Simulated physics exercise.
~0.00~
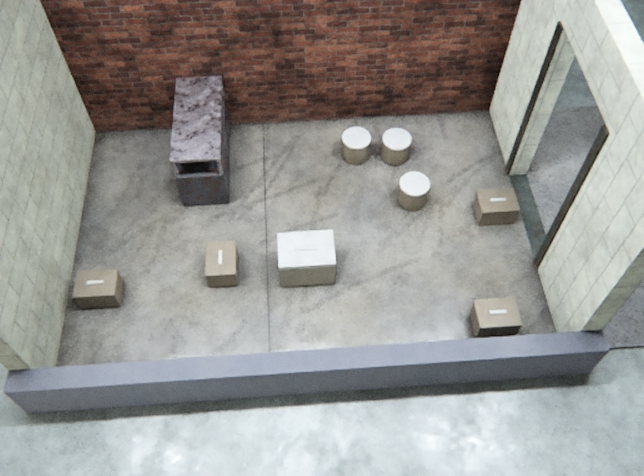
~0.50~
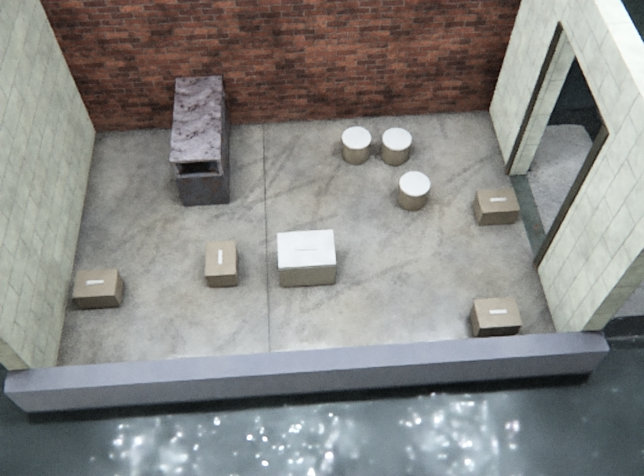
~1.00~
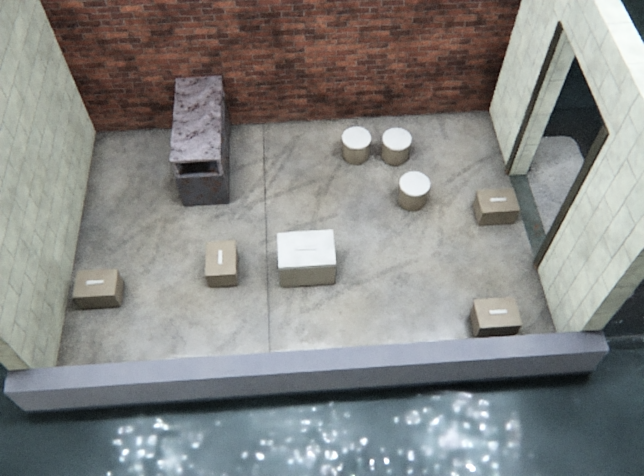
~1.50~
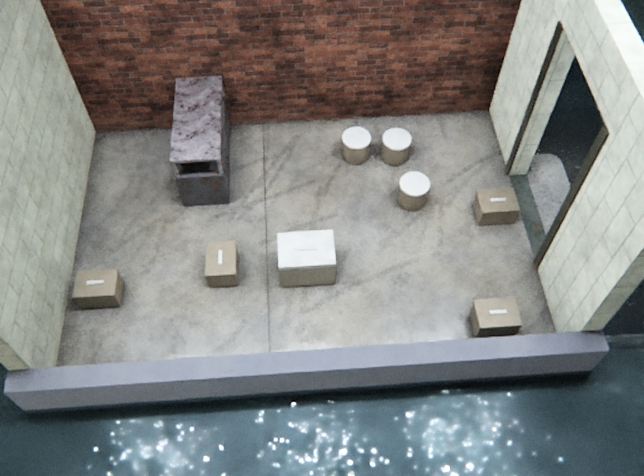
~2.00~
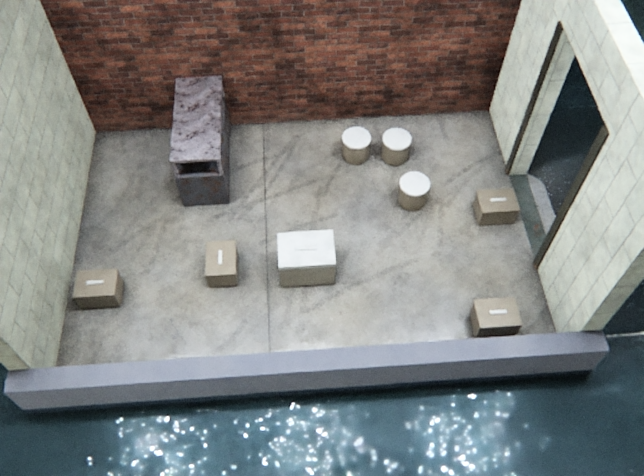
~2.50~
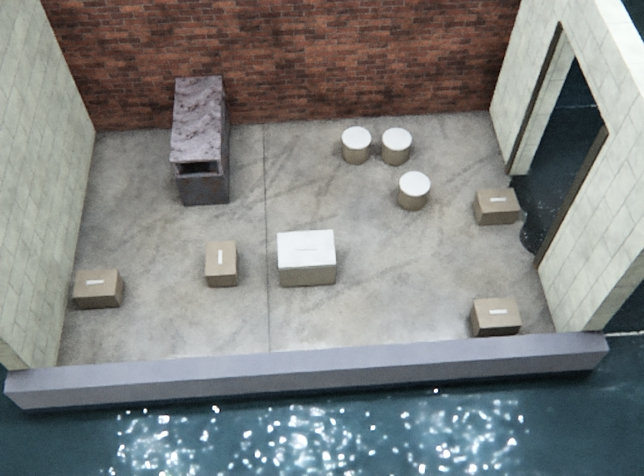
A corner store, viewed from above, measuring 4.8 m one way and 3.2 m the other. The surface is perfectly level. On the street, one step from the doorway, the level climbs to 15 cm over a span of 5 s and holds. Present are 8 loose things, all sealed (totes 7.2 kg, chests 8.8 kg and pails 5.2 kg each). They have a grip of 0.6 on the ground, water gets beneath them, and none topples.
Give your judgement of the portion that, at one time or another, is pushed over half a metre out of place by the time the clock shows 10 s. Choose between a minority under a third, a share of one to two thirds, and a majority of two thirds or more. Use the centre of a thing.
A share of one to two thirds.
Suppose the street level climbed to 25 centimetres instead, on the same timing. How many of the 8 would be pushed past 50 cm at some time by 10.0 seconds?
Then it comes to 7.
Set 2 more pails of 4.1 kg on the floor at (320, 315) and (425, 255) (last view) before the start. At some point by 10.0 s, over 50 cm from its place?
Note: Item 1 exceeds the limit; item 2 exceeds the limit.
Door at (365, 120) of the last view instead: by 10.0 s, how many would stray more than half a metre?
In that case the number is 4.
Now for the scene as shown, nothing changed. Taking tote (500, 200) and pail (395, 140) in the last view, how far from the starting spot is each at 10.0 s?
200 cm, 120 cm.
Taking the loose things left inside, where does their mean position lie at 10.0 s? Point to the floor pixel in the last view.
About (291, 231).
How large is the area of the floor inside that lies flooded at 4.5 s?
Some 3.5 m2 of it.
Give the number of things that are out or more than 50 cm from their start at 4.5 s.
0 of them.
After 3.5 s 0 of 8 are over 50 cm from their spots; 0 afloat.
After 4.5 s 0 of 8 are over 50 cm from their spots; 0 afloat.
After 7.0 s 1 of 8 are over 50 cm from their spots; 0 afloat.
After 10.0 s 4 of 8 are over 50 cm from their spots, and 4 have been at some point; 2 afloat.
